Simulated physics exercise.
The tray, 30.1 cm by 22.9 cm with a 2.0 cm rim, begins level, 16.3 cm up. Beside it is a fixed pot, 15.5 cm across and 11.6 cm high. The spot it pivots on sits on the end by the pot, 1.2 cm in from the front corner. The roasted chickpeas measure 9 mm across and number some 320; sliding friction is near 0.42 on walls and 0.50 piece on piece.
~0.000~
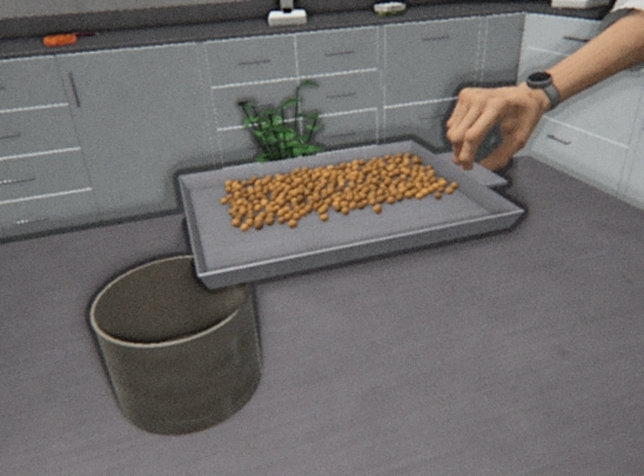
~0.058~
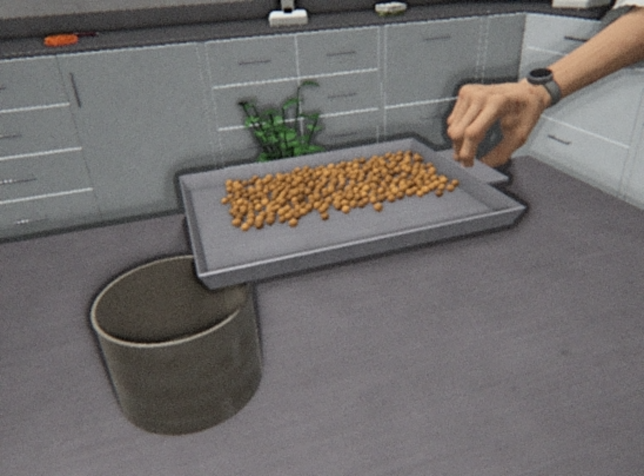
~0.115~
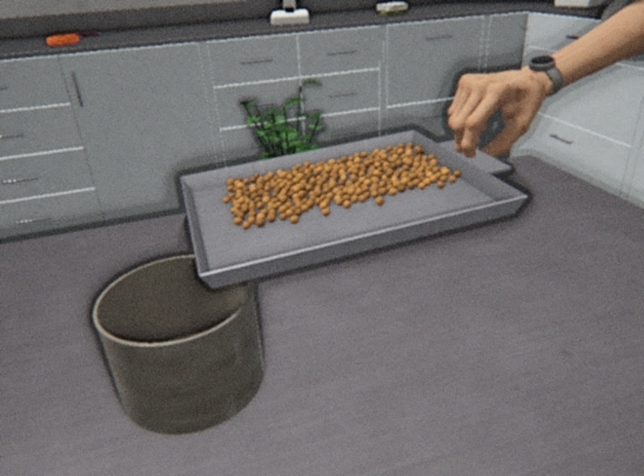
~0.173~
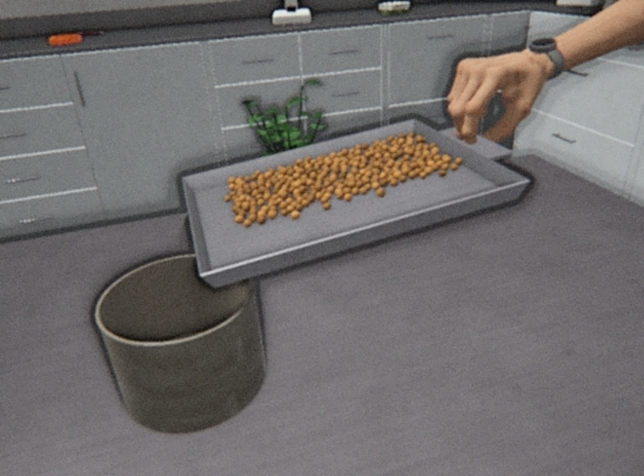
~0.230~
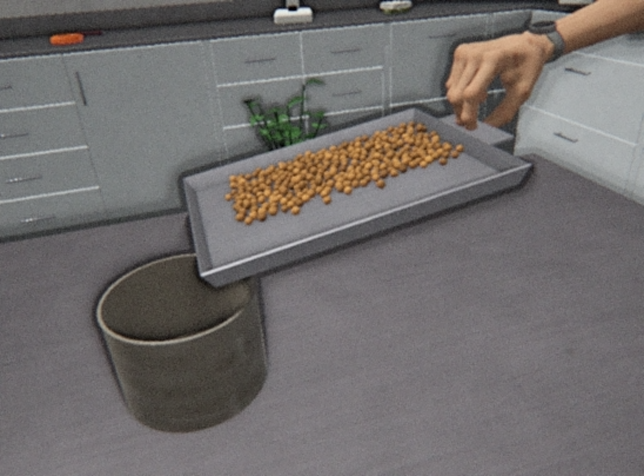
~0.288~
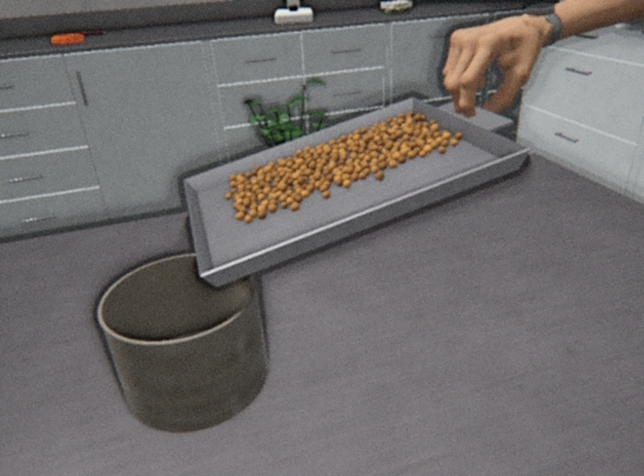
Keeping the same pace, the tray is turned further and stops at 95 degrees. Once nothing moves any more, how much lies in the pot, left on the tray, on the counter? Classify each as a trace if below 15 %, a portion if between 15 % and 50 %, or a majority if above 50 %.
Pot: A portion. Tray: A trace. Counter: A majority.
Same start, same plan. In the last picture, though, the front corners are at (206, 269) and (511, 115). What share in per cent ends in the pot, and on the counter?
Split: Pot = 45, counter = 55.
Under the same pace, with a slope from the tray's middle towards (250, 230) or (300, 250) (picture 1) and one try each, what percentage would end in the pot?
Near 60 and 0 percent, in that order.
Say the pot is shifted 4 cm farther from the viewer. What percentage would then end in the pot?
Close to 55 per cent, then.
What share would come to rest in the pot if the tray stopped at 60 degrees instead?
0 %.
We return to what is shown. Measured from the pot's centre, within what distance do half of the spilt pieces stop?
Close to 16 cm, give or take.
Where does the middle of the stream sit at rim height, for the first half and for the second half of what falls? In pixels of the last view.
Early half: About (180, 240); late half: (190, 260).
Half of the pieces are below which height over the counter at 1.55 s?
Some 18 cm above the counter.
After 1.04 s, tilt 50 degrees; the tray holds 100 %, the pot 0 %.
After 1.55 s, tilt 77 degrees; the tray holds 90 %, the pot 0 %.
After 2.12 s, tilt 95 degrees; the tray holds 0 %, the pot 40 %.
By 2.7 s all is still; pot 40 %, tray 0 %, counter 60 %.
